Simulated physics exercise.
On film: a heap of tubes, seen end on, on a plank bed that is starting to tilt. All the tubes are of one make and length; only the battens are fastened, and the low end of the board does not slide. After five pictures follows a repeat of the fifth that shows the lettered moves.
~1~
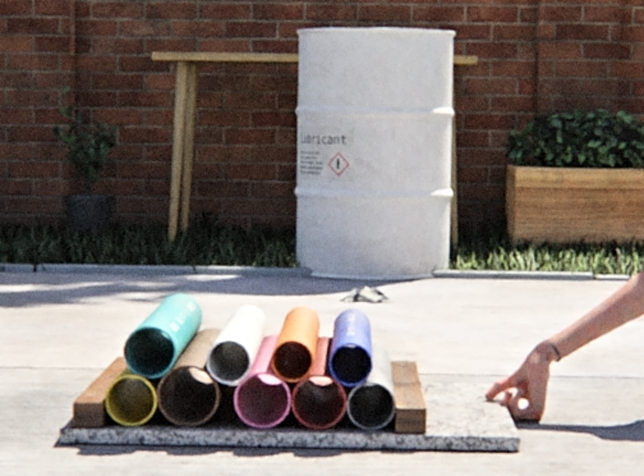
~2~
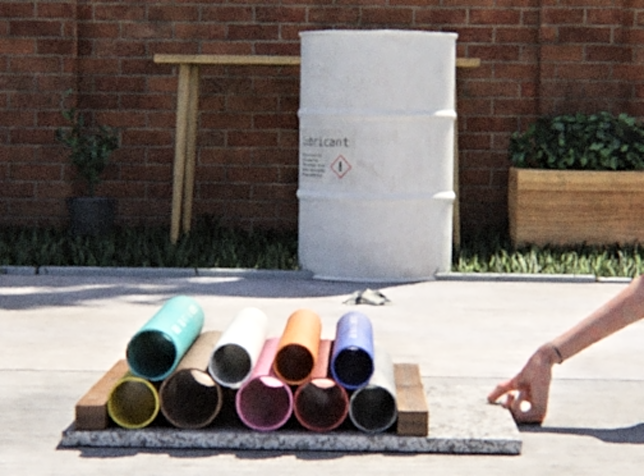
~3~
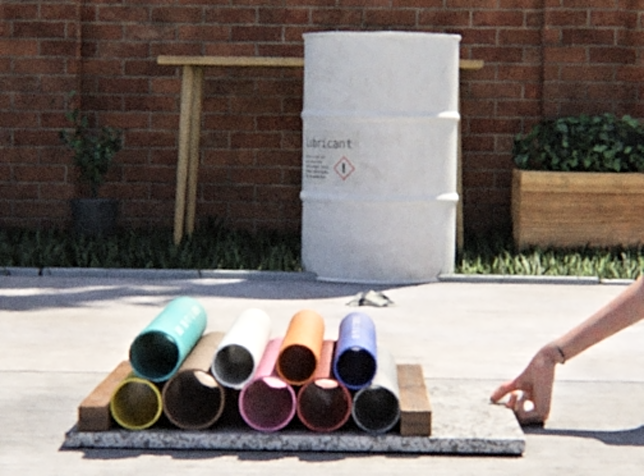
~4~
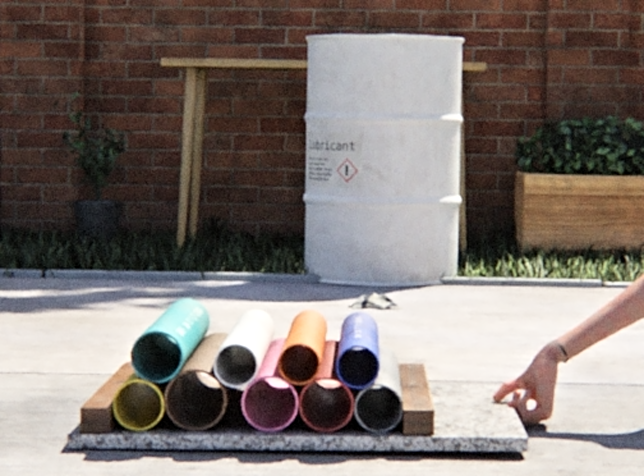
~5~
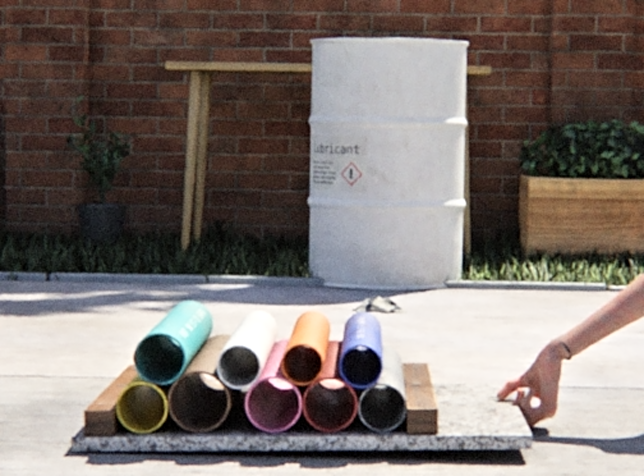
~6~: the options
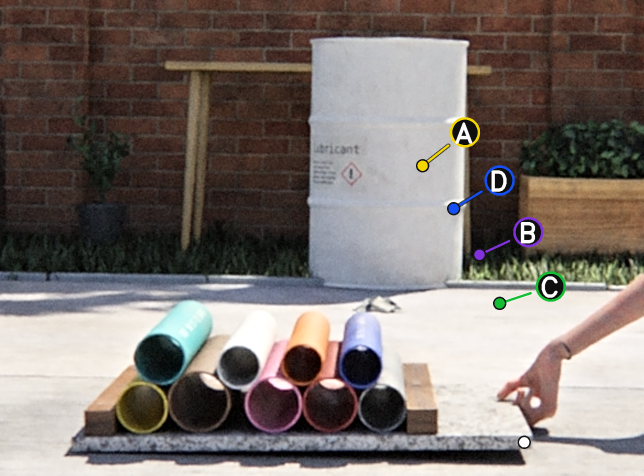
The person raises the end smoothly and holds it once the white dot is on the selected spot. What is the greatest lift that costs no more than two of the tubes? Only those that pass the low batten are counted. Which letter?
No higher than D.
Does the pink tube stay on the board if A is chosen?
Yes.
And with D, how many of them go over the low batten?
With D, one.
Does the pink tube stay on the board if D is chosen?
Yes, with D.
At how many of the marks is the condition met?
Three of the four.
On the marked copy, A at (423, 166); B at (480, 255); C at (500, 303); D at (454, 209); the white dot at (524, 442).
Taking D. A third of the way, board at 18°.
Two thirds of the way, board at 33°.
When it is over, board at 33°, one over the low batten (turquoise).
As for the rest, A four over the low batten (blue, turquoise, orange, white); B one over the low batten (turquoise); C none over the low batten.
